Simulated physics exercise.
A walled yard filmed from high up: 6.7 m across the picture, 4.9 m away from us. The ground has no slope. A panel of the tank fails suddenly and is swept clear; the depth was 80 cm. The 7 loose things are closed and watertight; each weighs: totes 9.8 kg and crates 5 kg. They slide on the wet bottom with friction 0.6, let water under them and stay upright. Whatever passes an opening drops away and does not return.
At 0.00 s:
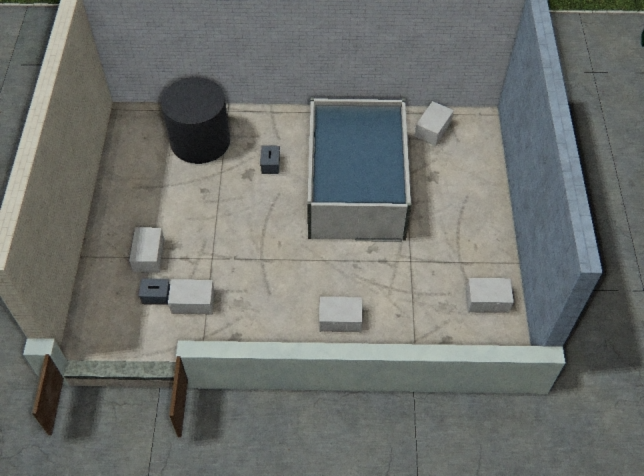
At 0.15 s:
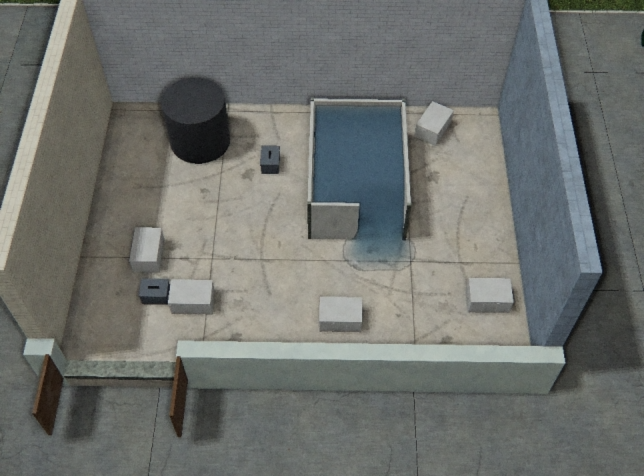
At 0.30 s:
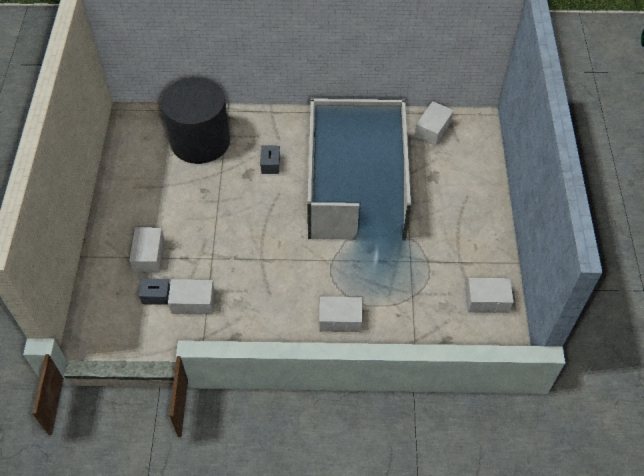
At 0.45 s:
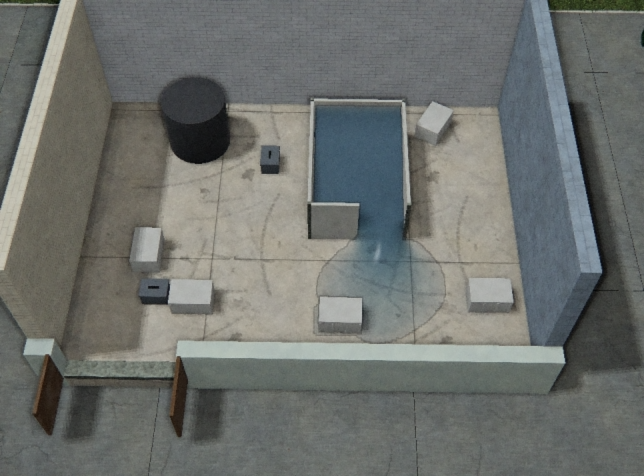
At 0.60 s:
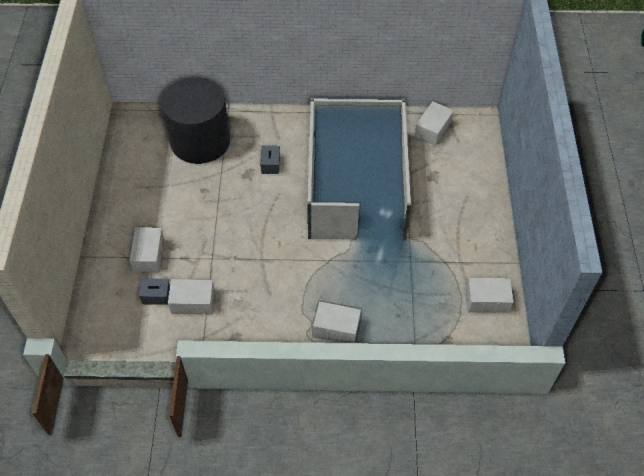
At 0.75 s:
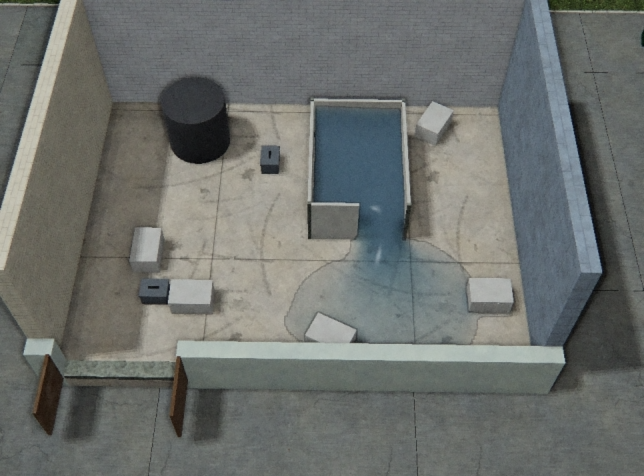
In a walled yard, part of a tank's front panel gave way and water poured out, spreading across the flat ground and pushing one pale crate towards the front wall while the others stayed put.
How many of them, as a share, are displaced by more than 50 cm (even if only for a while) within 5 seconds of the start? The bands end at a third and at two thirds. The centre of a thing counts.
That comes to at least two thirds.
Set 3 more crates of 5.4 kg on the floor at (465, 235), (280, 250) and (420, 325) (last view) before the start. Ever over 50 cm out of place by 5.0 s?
In that order: Over, short of it, more.
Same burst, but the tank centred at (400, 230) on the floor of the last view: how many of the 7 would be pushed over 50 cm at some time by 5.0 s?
Then 5.
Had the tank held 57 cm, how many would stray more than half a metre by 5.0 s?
Then 4.
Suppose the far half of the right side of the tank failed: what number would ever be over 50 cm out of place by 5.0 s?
In that case 3 of them.
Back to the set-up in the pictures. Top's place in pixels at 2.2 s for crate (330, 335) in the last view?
Near (194, 311).
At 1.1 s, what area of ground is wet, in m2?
Some 9.0 m2.
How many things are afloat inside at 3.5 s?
I count 3.
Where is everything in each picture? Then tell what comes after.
A crate at (341, 309) rests on the ground; a crate at (491, 290), on the bottom; water covers 2.8 m2; 0 of 7 have shifted, in the first frame.
A crate at (341, 309) rests on the ground; a crate at (491, 290), on the bottom; 3.3 m2 under water; 0 of 7 have shifted, in the second frame.
A crate at (341, 309) rests on the ground; a crate at (491, 290), on the bottom; 4.1 m2 under water; 0 of 7 have shifted, in the third frame.
A crate at (341, 310) rests on the ground; a crate at (491, 290), on the bottom; water covers 5.2 m2; 0 of 7 have shifted, in the fourth frame.
A crate at (337, 318) rests on the ground, 15 cm from its start; a crate at (491, 290) rests on the ground; water covers 6.3 m2; 1 of 7 have shifted, in the fifth frame.
A crate at (331, 333) rests on the ground, 41 cm from its start; a crate at (491, 290) rests on the ground; water covers 7.3 m2; 1 of 7 have shifted, in the sixth frame.
After 1.1 s 1 of 7 are over 50 cm from their spots; 1 afloat.
After 2.2 s 1 of 7 are over 50 cm from their spots; 2 afloat.
After 3.5 s 4 of 7 are over 50 cm from their spots; 3 afloat.
After 5.0 s 6 of 7 are over 50 cm from their spots, and 6 have been at some point; 4 afloat.
